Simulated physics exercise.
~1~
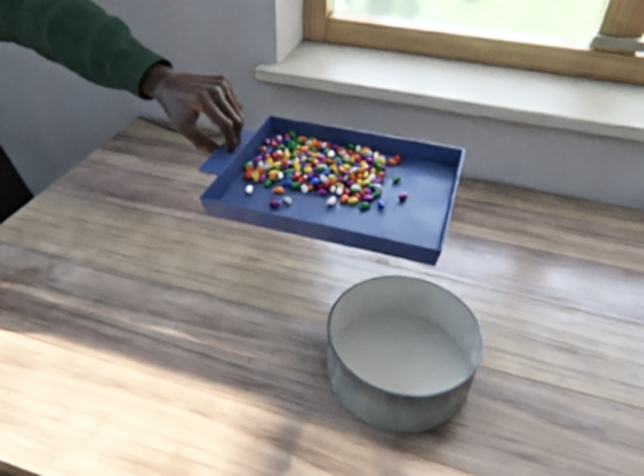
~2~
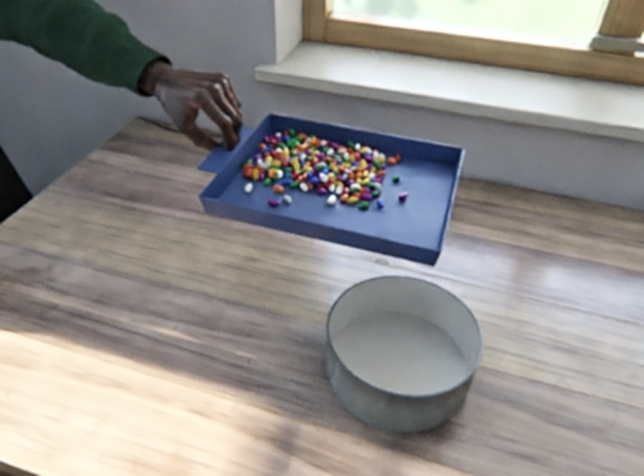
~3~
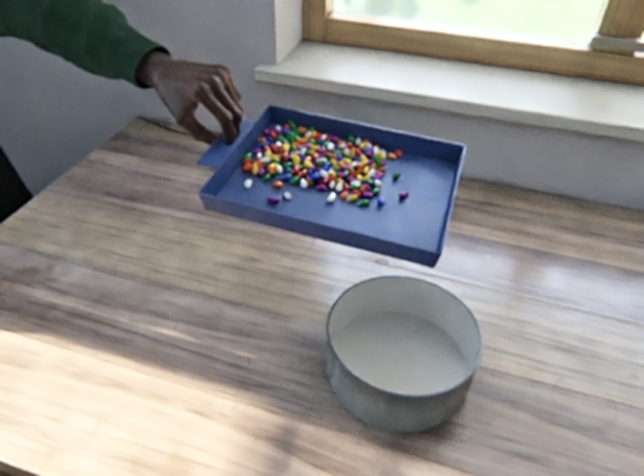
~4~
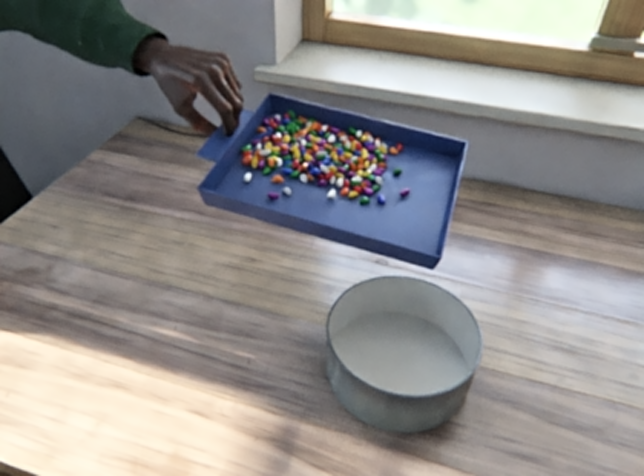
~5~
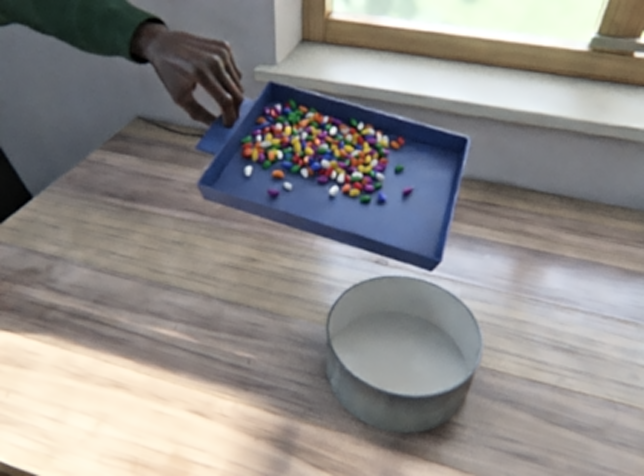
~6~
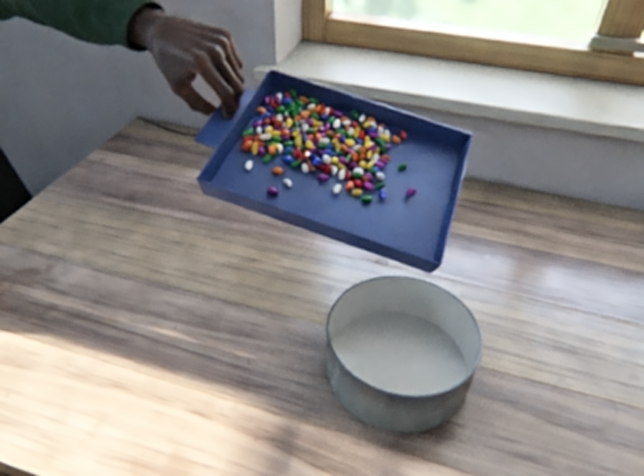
We see a dark hand in a green sleeve holding a blue tray of colourful jelly beans above a wooden table with an empty round pot, gradually raising the tray's far side so it slopes toward the right front corner.
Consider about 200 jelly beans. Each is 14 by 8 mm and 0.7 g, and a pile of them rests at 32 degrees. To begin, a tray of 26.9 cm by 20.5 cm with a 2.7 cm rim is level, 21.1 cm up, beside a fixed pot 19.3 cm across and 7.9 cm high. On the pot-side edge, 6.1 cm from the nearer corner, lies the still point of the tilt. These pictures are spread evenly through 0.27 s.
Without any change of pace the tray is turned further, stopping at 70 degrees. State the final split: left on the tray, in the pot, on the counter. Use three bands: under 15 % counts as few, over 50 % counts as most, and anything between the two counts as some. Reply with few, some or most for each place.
Left on the tray: Some, pot: Most, counter: Few.
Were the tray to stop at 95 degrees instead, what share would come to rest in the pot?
Then about 95 per cent.
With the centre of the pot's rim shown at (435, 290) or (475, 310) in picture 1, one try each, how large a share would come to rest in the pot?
About 0 percent the first time and about 10 percent the second.
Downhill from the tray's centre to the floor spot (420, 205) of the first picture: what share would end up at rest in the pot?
My best guess is some 5 per cent.
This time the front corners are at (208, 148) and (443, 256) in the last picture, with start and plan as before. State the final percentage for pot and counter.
You'd end with pot at 30 and counter at 30.
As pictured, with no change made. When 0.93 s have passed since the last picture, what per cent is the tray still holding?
Load share: Around 60%.
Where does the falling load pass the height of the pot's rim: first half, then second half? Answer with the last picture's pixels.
I'd mark about (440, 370) for the first half and about (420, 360) for the second.
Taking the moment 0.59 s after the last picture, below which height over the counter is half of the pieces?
Some 22 cm above the counter.
Then, 0.35 s after the last picture, tilt 42 degrees; the tray holds 100 %, the pot 0 %.
Then, 0.59 s after the last picture, tilt 60 degrees; the tray holds 95 %, the pot 0 %.
Then, 0.93 s after the last picture, tilt 70 degrees; the tray holds 60 %, the pot 30 %.
In the end, tray 30 %, pot 65 %, counter 5 %.
